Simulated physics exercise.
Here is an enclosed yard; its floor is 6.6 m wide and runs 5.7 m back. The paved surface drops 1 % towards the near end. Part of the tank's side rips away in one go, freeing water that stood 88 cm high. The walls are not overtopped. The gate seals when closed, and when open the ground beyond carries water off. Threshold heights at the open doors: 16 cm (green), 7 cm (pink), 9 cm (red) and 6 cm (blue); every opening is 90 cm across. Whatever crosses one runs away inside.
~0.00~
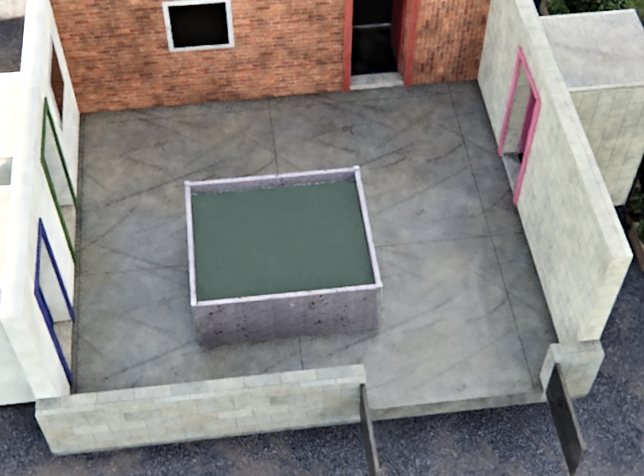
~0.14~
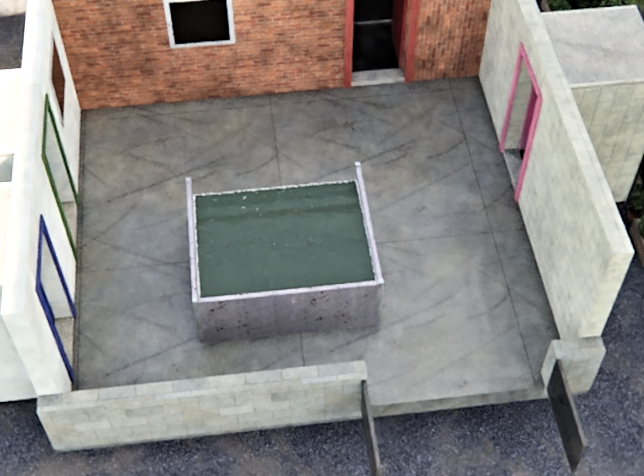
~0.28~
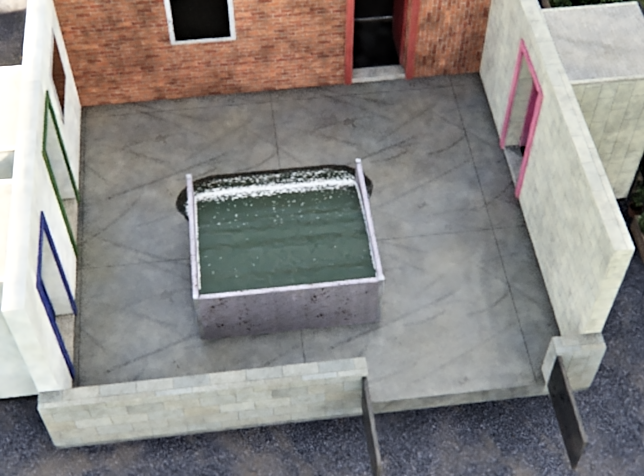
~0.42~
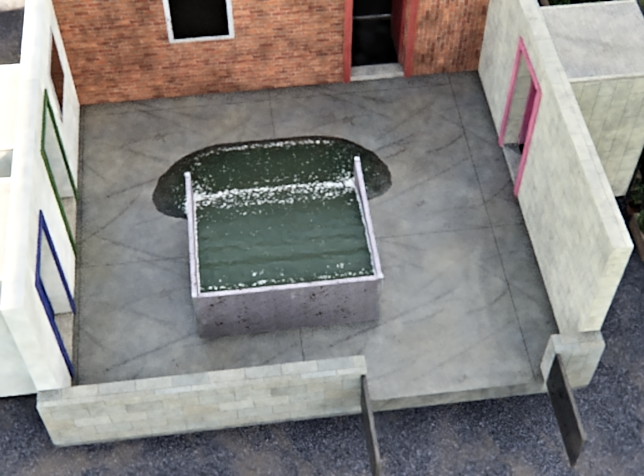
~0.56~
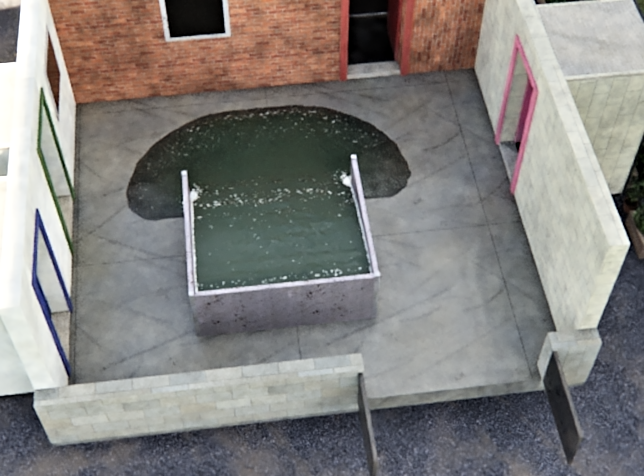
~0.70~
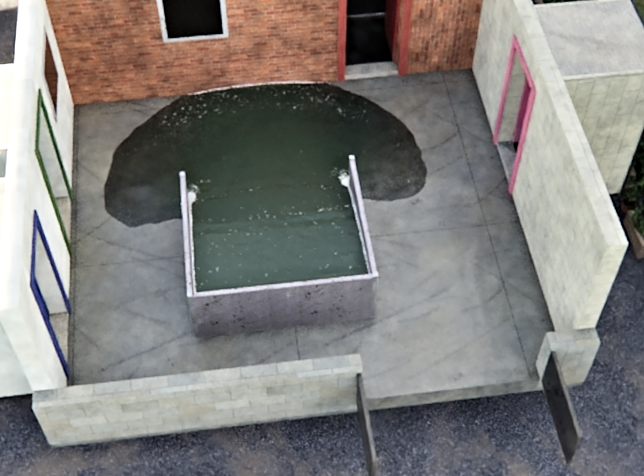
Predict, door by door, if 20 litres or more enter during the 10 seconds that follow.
Door by door: At the green door it stays under the limit; at the pink door it passes the limit; at the red door it passes the limit; at the blue door it passes the limit.
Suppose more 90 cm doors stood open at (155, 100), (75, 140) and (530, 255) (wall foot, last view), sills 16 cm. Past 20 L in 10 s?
In that order: Over, past it, not over.
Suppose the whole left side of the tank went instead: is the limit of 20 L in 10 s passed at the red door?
Then: Red below.
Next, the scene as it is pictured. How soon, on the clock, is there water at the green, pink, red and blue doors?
Arrival: Green 1.3 s, pink 2.2 s, red 0.9 s, blue 3.2 s.
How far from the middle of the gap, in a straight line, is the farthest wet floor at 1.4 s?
Roughly 4.2 m.
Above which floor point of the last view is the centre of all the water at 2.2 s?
At about (260, 161).
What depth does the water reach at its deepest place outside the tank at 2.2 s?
Up to some 57 cm.
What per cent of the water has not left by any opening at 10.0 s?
Roughly 70 in a hundred.
After 1.4 s water covers 40 % of the floor and is deepest (54 cm) near (242, 99); green door 2 cm at the sill, 0 L in, pink door not reached, red door 25 cm at the sill, 21 L in, blue door not reached.
After 2.2 s water covers 45 % of the floor and is deepest (57 cm) near (85, 106); green door 2 cm at the sill, 0 L in, pink door 2 cm at the sill, 0 L in, red door 23 cm at the sill, 88 L in, blue door not reached.
After 3.5 s water covers 80 % of the floor and is deepest (33 cm) near (467, 71); green door 15 cm at the sill, 0 L in, pink door 14 cm at the sill, 5 L in, red door 14 cm at the sill, 142 L in, blue door 6 cm at the sill, 0 L in.
After 6.0 s water covers 100 % of the floor and is deepest (24 cm) near (67, 417); green door 11 cm at the sill, 0 L in, pink door 10 cm at the sill, 48 L in, red door 12 cm at the sill, 164 L in, blue door 12 cm at the sill, 4 L in.
After 10.0 s water covers 100 % of the floor and is deepest (14 cm) near (417, 341); green door 4 cm at the sill, 1 L in, pink door 7 cm at the sill, 59 L in, red door 4 cm at the sill, 169 L in, blue door 11 cm at the sill, 104 L in.
